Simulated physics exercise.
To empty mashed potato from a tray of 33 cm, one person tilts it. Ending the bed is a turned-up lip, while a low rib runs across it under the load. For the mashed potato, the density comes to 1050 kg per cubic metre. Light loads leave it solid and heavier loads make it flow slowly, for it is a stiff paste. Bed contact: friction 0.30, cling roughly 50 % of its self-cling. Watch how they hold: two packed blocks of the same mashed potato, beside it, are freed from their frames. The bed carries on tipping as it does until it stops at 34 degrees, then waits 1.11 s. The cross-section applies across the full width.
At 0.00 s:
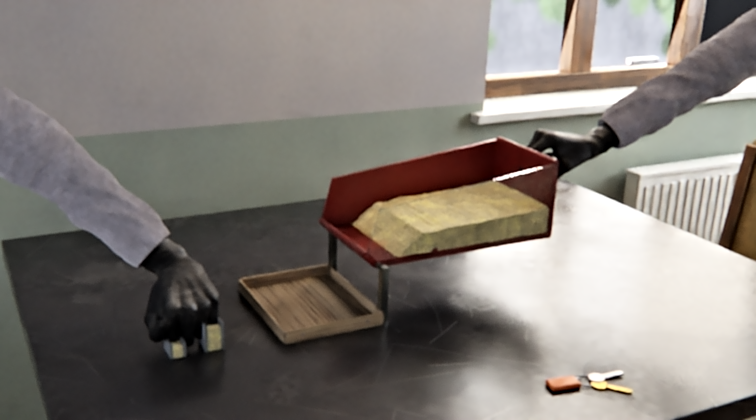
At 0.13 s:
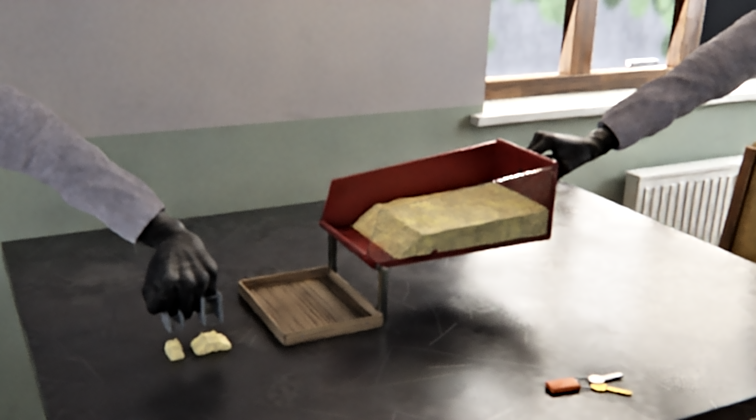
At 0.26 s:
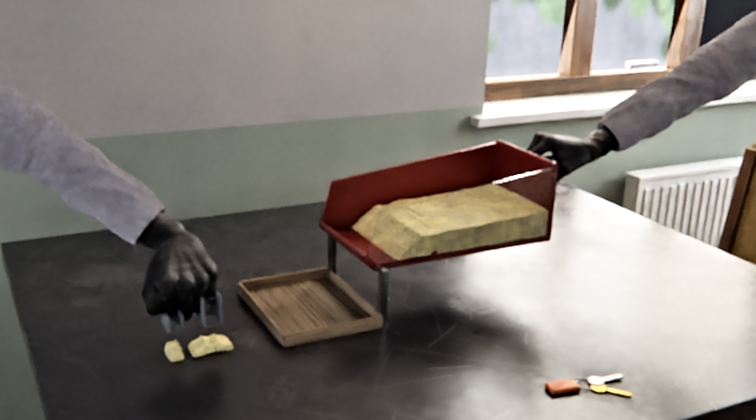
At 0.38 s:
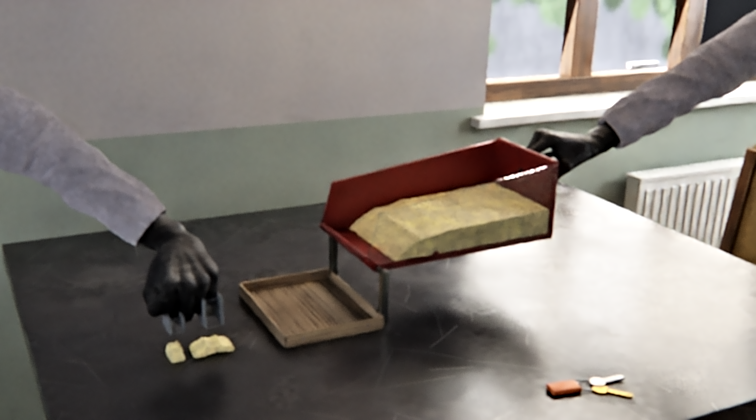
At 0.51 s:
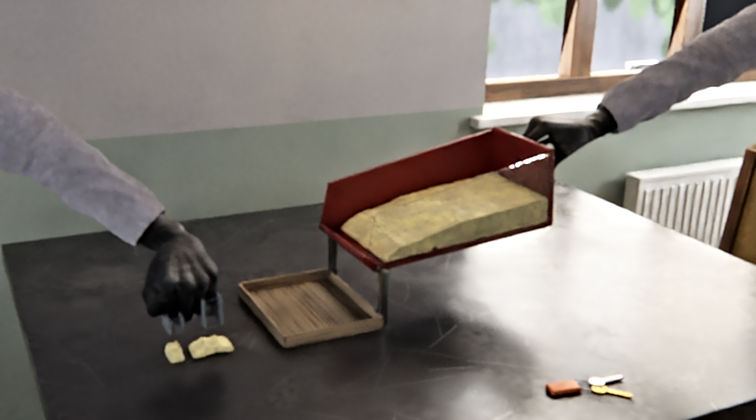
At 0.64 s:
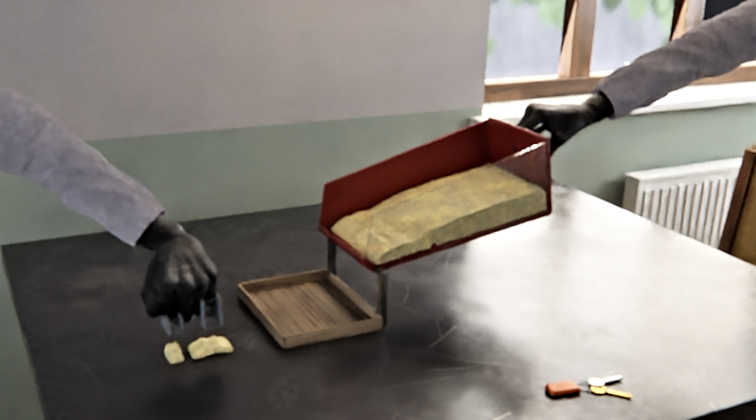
A red, open-ended tray on thin legs holds a pale yellow mass of mashed potato on a dark table, seen from slightly above in a room with a window and radiator. A wooden tray sits below, keys lie at right, and a black-gloved hand lifts holders off two small blocks, which slump. Then another gloved hand slowly raises the red tray's right end, and the mash creeps left.
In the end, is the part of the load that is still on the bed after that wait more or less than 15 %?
It works out lower than 15 in a hundred.
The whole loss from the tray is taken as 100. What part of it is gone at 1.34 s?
It is about 50 %.
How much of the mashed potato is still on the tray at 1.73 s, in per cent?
Roughly 18 per cent.
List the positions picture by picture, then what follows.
Top of the high end at (554, 163), tilt 0 degrees; foremost bit of the mashed potato at (400, 257); block heights 2.0 cm, 3.7 cm (left to right), in the first frame.
Top of the high end at (553, 165), tilt 0 degrees; foremost bit of the mashed potato at (399, 258); block heights 1.7 cm, 1.9 cm (left to right), in the second frame.
Top of the high end at (553, 166), tilt 0 degrees; foremost bit of the mashed potato at (399, 260); block heights 1.7 cm, 1.6 cm (left to right), in the third frame.
Top of the high end at (554, 164), tilt 1 degrees; foremost bit of the mashed potato at (396, 261); block heights 1.7 cm, 1.6 cm (left to right), in the fourth frame.
Top of the high end at (550, 152), tilt 5 degrees; foremost bit of the mashed potato at (386, 260); block heights 1.7 cm, 1.6 cm (left to right), in the fifth frame.
Top of the high end at (545, 141), tilt 9 degrees; foremost bit of the mashed potato at (375, 261); block heights 1.7 cm, 1.6 cm (left to right), in the sixth frame.
After 0.96 s, the tilt is 18 degrees and 98 % is on the bed.
After 1.34 s, the tilt is 29 degrees and 57 % is on the bed.
After 1.73 s, the tilt is 34 degrees and 18 % is on the bed.
After 2.11 s, the tilt is 34 degrees and 10 % is on the bed.
After 2.66 s, the tilt is 34 degrees and 10 % is on the bed.
